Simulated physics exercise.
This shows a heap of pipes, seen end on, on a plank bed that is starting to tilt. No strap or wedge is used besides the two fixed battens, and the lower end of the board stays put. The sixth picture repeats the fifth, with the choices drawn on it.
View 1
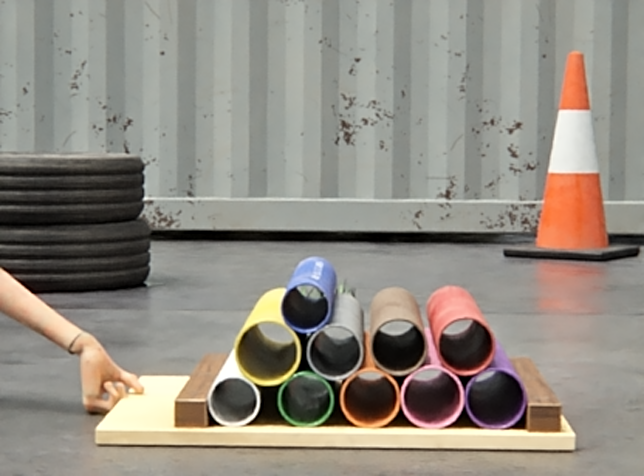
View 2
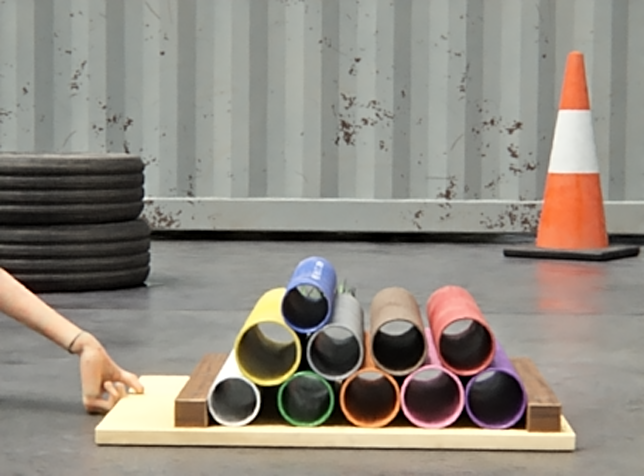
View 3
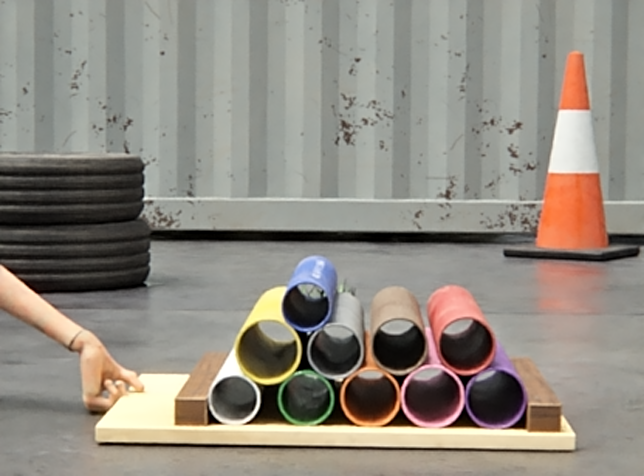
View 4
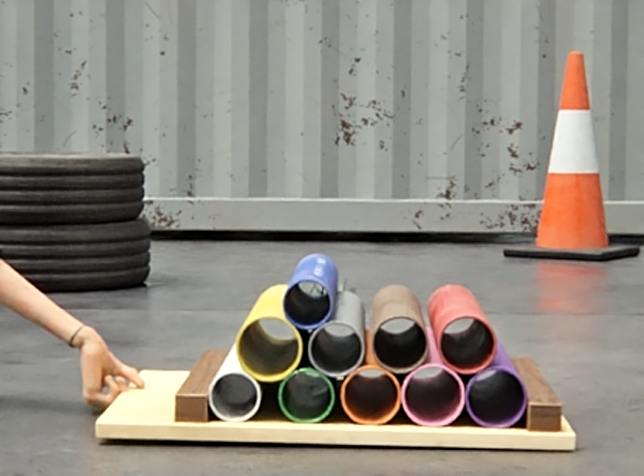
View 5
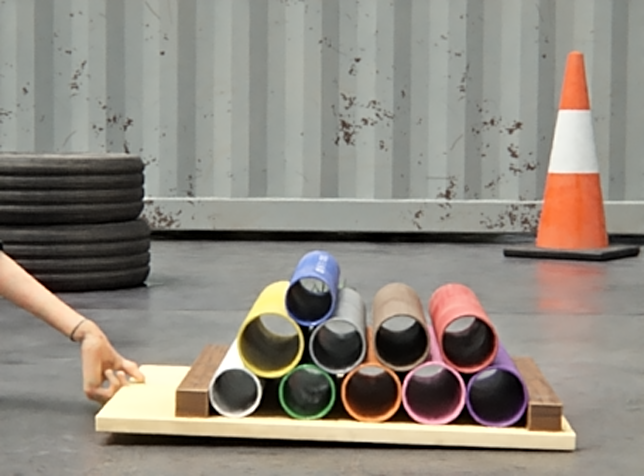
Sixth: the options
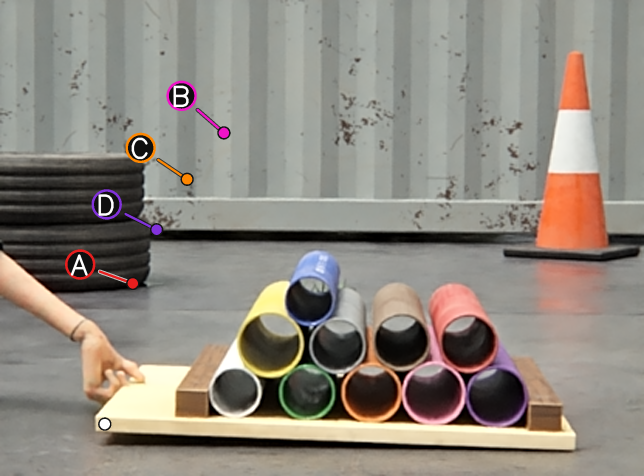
On a concrete floor, a hand slightly raises the left end of a board holding stacked pipes.
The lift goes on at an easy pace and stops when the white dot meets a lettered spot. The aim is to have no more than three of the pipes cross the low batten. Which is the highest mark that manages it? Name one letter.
The last mark within the limit is D.
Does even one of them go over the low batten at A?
At A: No.
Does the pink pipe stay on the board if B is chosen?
Yes.
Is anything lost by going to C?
Yes, at C.
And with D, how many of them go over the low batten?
It comes to none.
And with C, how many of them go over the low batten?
With C, five.
On the copy, A at (133, 283); B at (224, 133); C at (187, 179); D at (157, 230); the white dot at (105, 424).
On D. First, board at 16°.
Then, board at 26°.
Finally, board at 26°, none over the low batten.
By contrast, A none over the low batten; B five over the low batten; C five over the low batten.
